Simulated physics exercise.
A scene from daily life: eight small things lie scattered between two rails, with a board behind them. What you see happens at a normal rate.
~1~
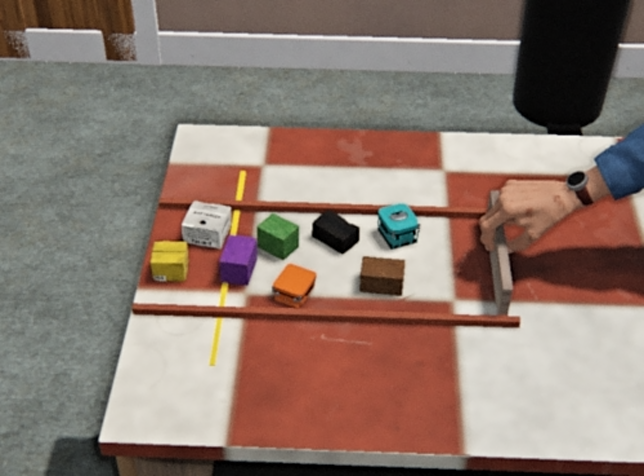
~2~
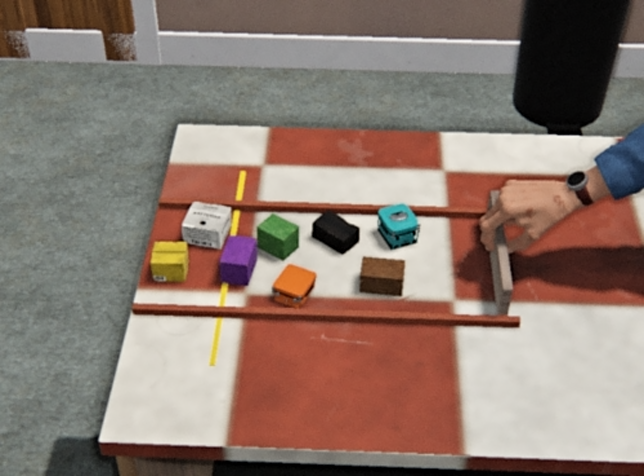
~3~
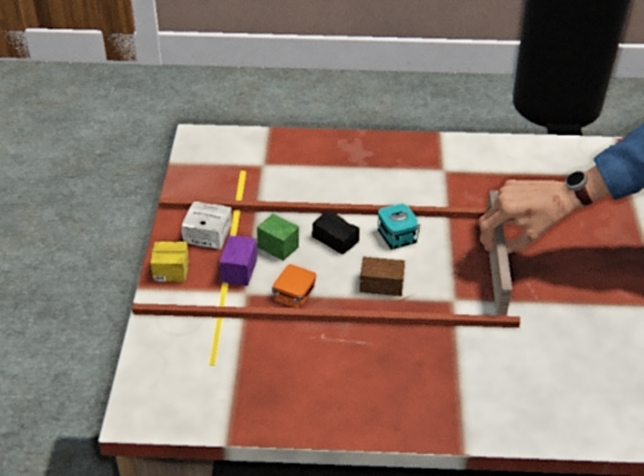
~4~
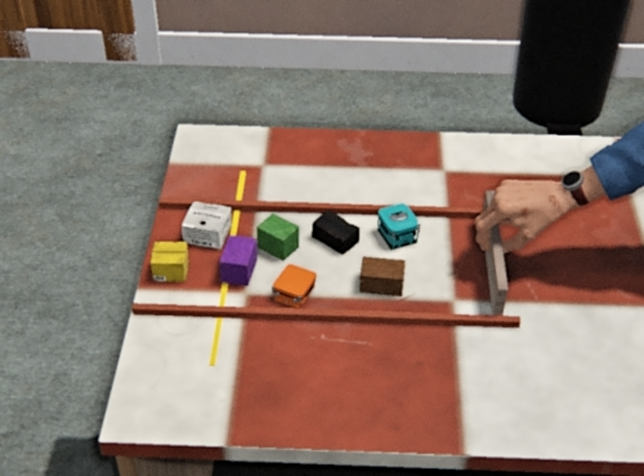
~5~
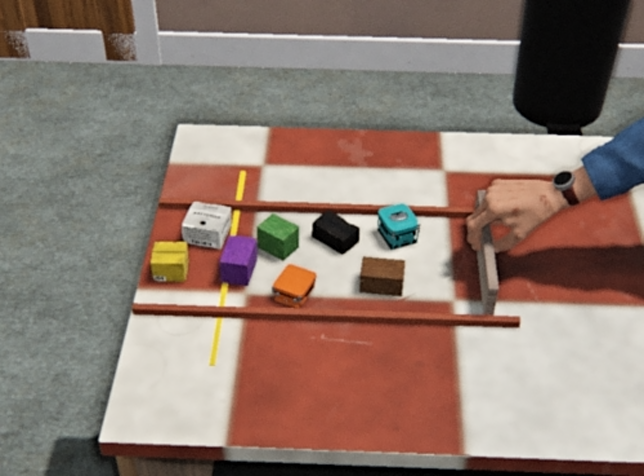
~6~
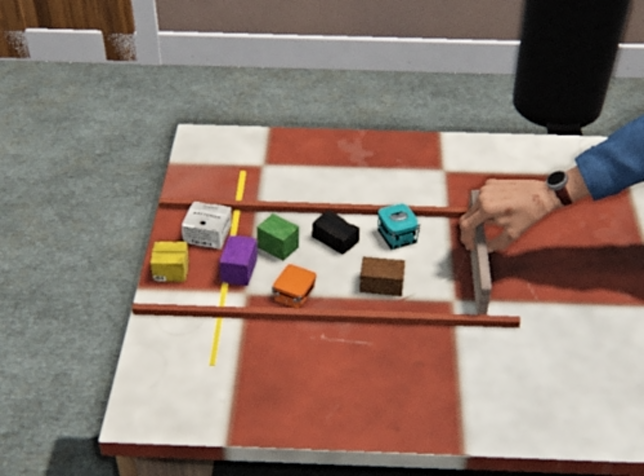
On a checkered table, a hand slides a board slightly left toward scattered small blocks.
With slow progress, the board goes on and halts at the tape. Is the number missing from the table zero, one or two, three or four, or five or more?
Under three but some drop.
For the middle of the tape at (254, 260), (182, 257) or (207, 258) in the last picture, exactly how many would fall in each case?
0, 5, 2.
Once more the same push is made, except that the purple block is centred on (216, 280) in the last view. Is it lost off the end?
From there it topples down.
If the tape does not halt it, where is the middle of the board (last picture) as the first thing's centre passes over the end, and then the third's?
It sits near (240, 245), and then near (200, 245).
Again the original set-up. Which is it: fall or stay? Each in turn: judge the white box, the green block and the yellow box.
One by one: The white box does not stay, the green block keeps its place, and the yellow box does not stay.
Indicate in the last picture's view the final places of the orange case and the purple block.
Final centres, in order: Near (165, 289), near (173, 254).
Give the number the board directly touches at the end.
The count is 3.
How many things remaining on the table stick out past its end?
The count is 0.
A little later, none off yet; yellow box at rest near (170, 262); white box at rest near (207, 225); purple block at rest near (239, 260).
When it is over, the number that fall off is one or two; down, white box and yellow box.
